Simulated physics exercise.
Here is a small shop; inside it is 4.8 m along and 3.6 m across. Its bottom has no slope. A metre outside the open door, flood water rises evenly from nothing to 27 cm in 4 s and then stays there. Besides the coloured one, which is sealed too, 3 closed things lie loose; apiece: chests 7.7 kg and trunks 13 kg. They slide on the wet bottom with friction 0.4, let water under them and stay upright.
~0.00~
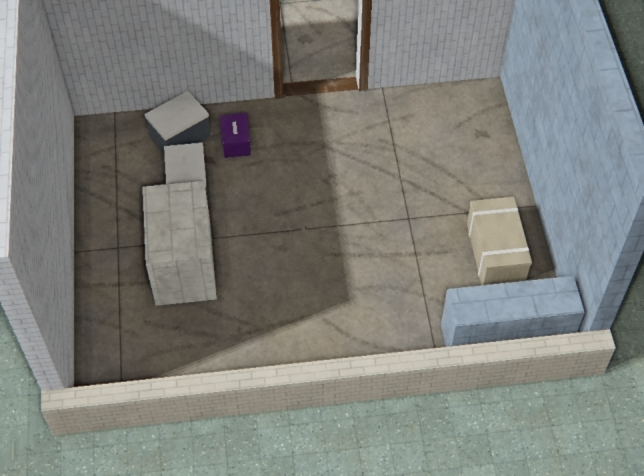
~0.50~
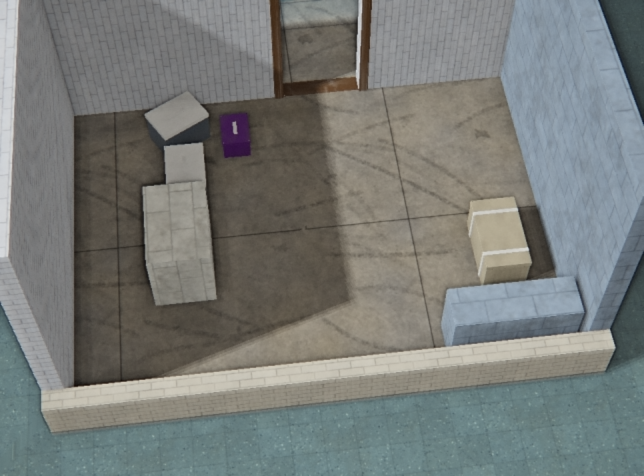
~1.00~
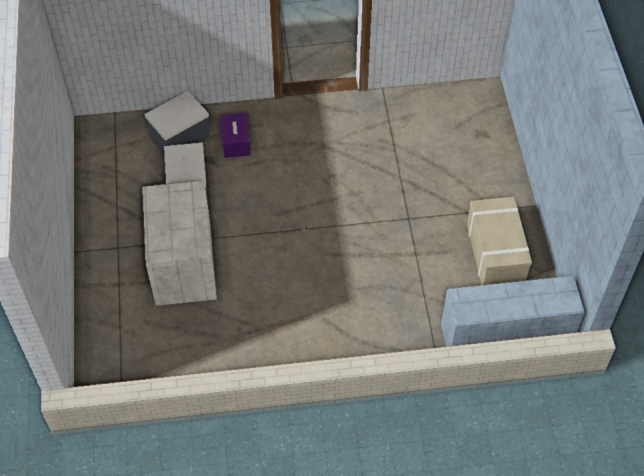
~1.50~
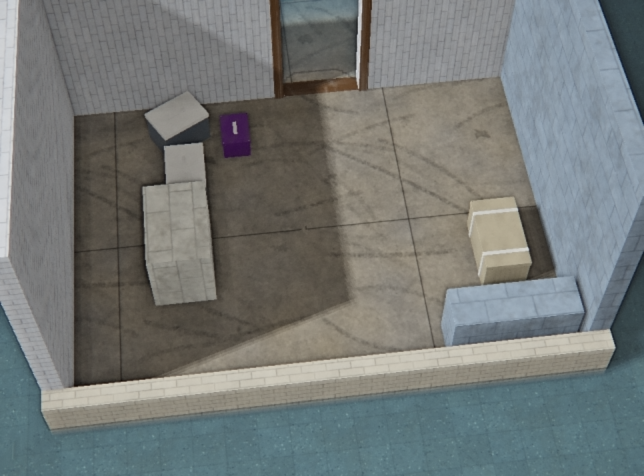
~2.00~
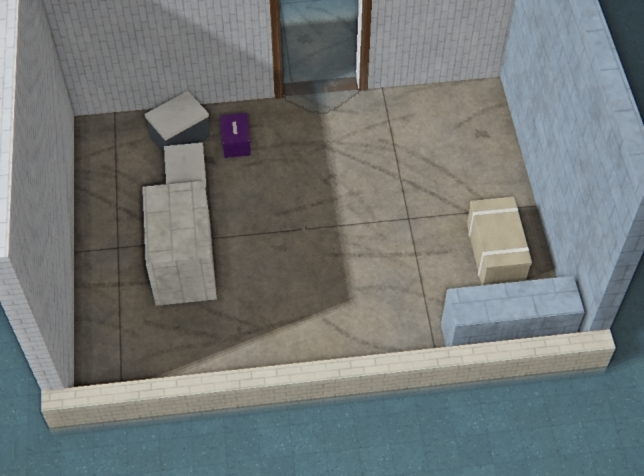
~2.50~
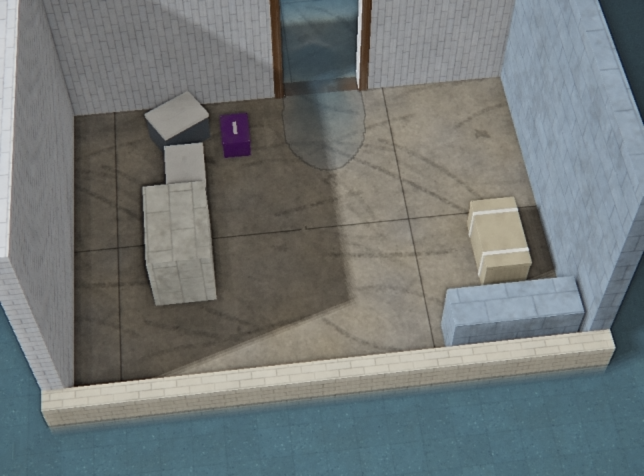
Water rises outside the small room, then spreads through the open doorway onto the floor.
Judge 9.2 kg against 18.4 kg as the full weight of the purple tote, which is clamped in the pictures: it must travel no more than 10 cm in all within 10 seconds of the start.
Verdict: The lower weight is enough.
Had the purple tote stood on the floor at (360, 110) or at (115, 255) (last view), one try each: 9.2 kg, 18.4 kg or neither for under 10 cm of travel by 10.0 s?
In turn: Neither is enough; it takes the larger.
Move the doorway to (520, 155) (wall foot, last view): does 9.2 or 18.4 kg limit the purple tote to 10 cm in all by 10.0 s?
In that case neither load is enough.
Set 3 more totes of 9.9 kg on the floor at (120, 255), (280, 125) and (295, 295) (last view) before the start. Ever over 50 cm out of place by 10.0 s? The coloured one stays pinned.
In turn: Short of it, short of it, over.
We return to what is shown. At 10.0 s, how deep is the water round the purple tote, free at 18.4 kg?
About 4 cm.
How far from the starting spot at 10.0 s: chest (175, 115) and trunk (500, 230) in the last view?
In turn: 0 cm, 20 cm.
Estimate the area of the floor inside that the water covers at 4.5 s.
Roughly 9.0 m2.
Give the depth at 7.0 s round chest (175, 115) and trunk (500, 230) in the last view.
Roughly 1 and 10 cm.
After 3.5 s the purple tote would be 0 cm from its start with 9.2 kg and 0 cm from its start with 18.4 kg; 1 cm of water round it then.
After 4.5 s the purple tote would be 0 cm from its start with 9.2 kg and 0 cm from its start with 18.4 kg; 2 cm of water round it then.
After 7.0 s the purple tote would be 0 cm from its start with 9.2 kg and 0 cm from its start with 18.4 kg; 3 cm of water round it then.
After 10.0 s the purple tote would be 0 cm from its start with 9.2 kg and 0 cm from its start with 18.4 kg; 4 cm of water round it then.
